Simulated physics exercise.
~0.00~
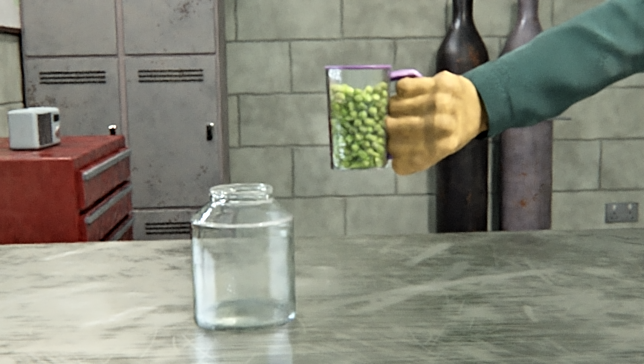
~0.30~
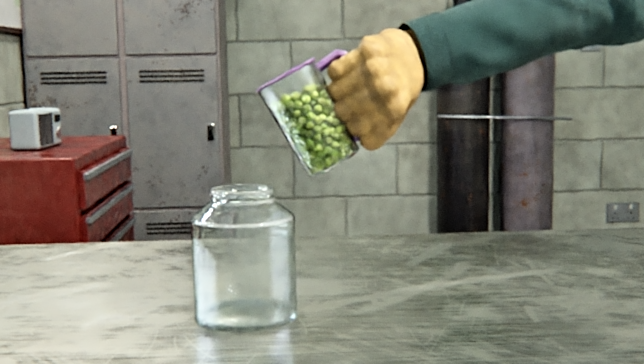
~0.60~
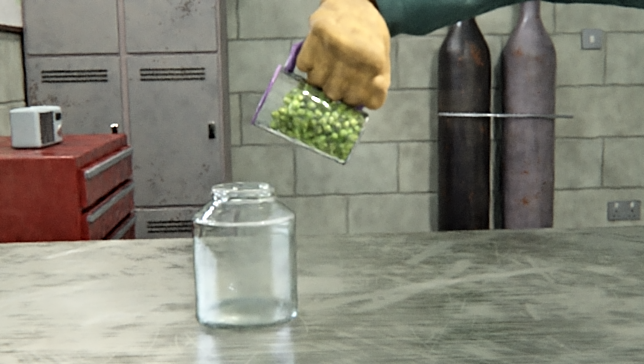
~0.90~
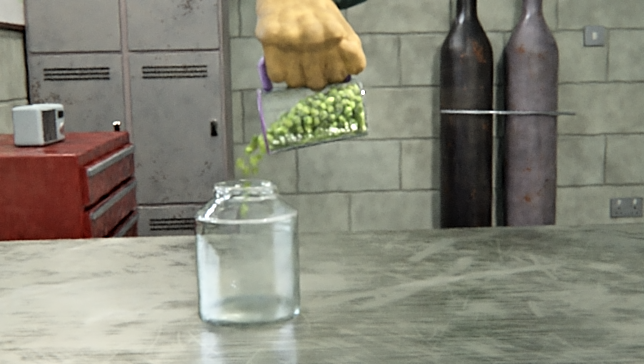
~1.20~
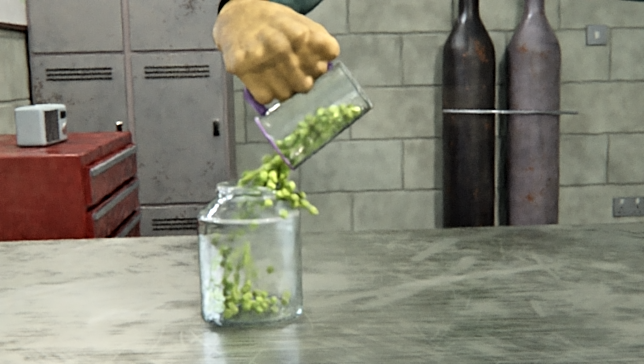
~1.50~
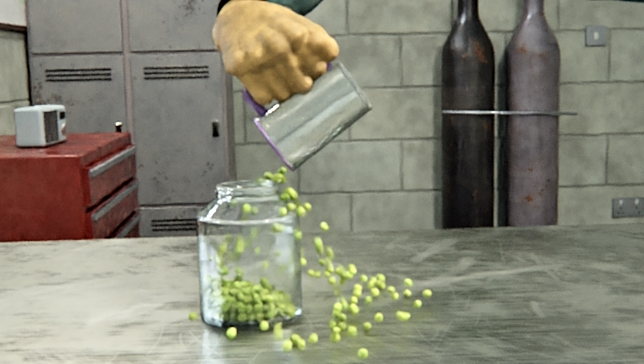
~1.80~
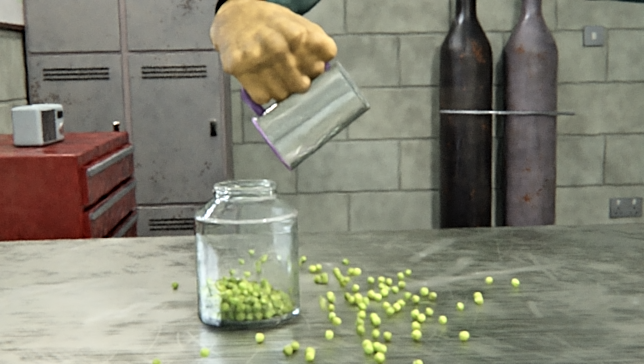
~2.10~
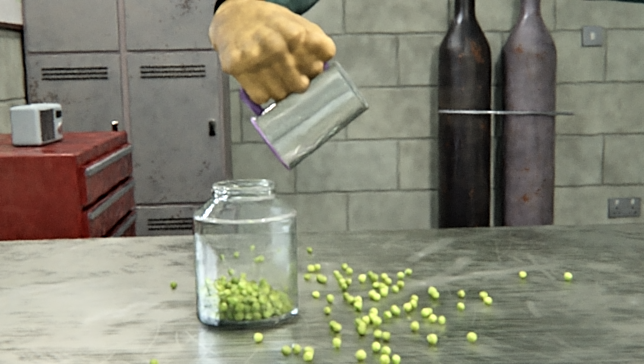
At first, a gloved hand on a green-sleeved arm holds a clear cup of green peas upright, above and to the right of an open glass jar on a worn grey tabletop. The hand moves left and tips the cup toward the jar until it lies on its side. A few peas begin to drop from the rim, then a thick stream pours down, some falling into the jar and some spilling past its right side. The spilt peas bounce and scatter across the table. Finally, the tilted cup hangs empty, with most peas heaped in the jar.
